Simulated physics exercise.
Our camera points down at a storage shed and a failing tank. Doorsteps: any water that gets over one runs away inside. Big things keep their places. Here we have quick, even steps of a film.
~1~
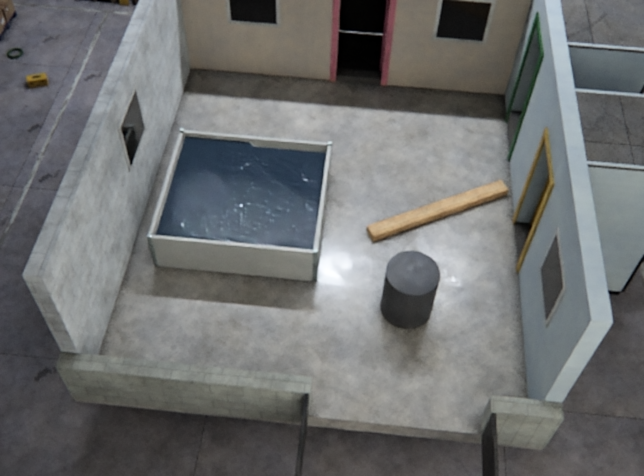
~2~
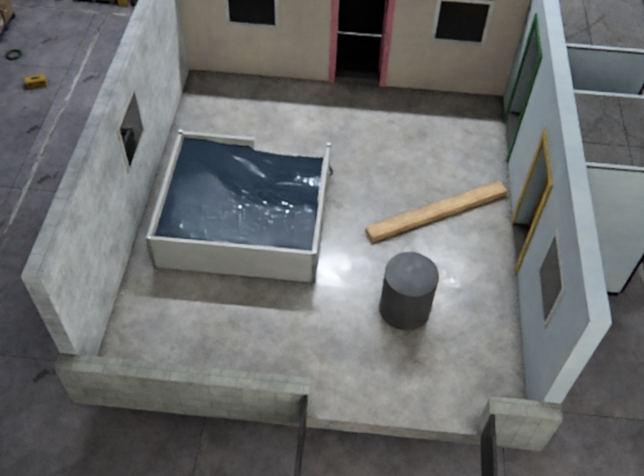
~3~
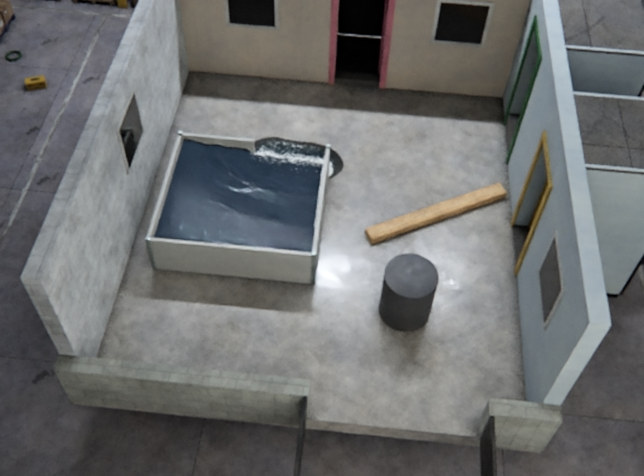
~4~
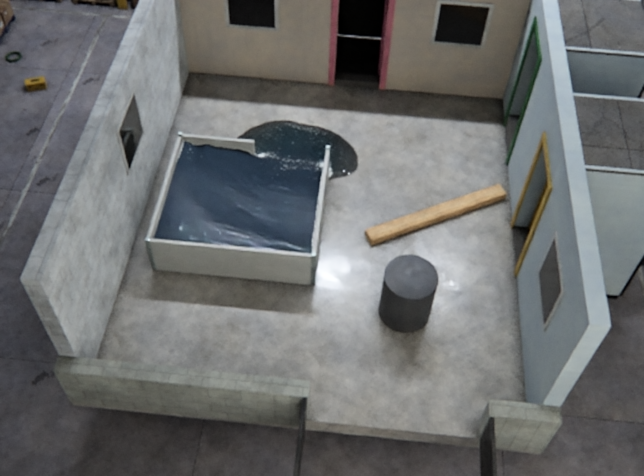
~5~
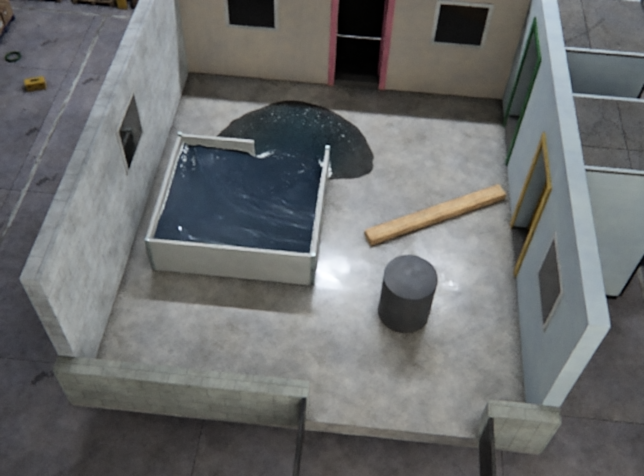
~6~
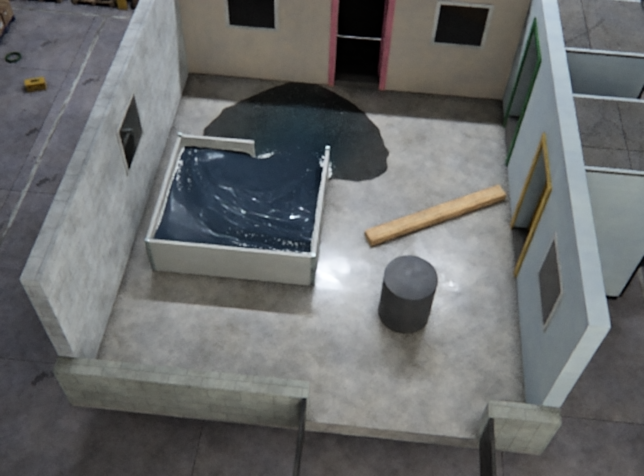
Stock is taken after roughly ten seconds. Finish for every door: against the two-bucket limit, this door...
The yellow door remains within it; the pink door surpasses it; the green door remains within it.
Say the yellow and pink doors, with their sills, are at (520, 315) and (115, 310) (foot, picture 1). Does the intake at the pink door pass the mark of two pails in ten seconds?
In short: The pink one is under.
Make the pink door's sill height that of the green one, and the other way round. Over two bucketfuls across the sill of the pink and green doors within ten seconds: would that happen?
Door log - pink stays inside the limit; green crosses the threshold.
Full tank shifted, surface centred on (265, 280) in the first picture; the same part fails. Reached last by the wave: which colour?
Last: The one in yellow.
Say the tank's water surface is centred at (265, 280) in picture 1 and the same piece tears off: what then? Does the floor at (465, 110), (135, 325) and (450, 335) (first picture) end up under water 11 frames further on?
Soaked, bone-dry, bone-dry.
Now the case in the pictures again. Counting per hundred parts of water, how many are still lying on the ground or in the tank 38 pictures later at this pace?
About 94 per cent.
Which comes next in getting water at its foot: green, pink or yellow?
The pink-painted one.
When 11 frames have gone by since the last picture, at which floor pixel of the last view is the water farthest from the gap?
Estimated pixel: (495, 102).
A moment on, water covers 25 % of the floor; the yellow door not reached, the pink door under two buckets in, the green door not reached.
Next, water covers 30 % of the floor; the yellow door not reached, the pink door far over two buckets in, the green door not reached.
Then, water covers 40 % of the floor; the yellow door wet at the sill, nothing in, the pink door far over two buckets in, the green door wet at the sill, nothing in.
Later, water covers 75 % of the floor; the yellow door wet at the sill, nothing in, the pink door far over two buckets in, the green door wet at the sill, nothing in.
In the end, water covers 95 % of the floor; the yellow door wet at the sill, nothing in, the pink door far over two buckets in, the green door wet at the sill, nothing in.
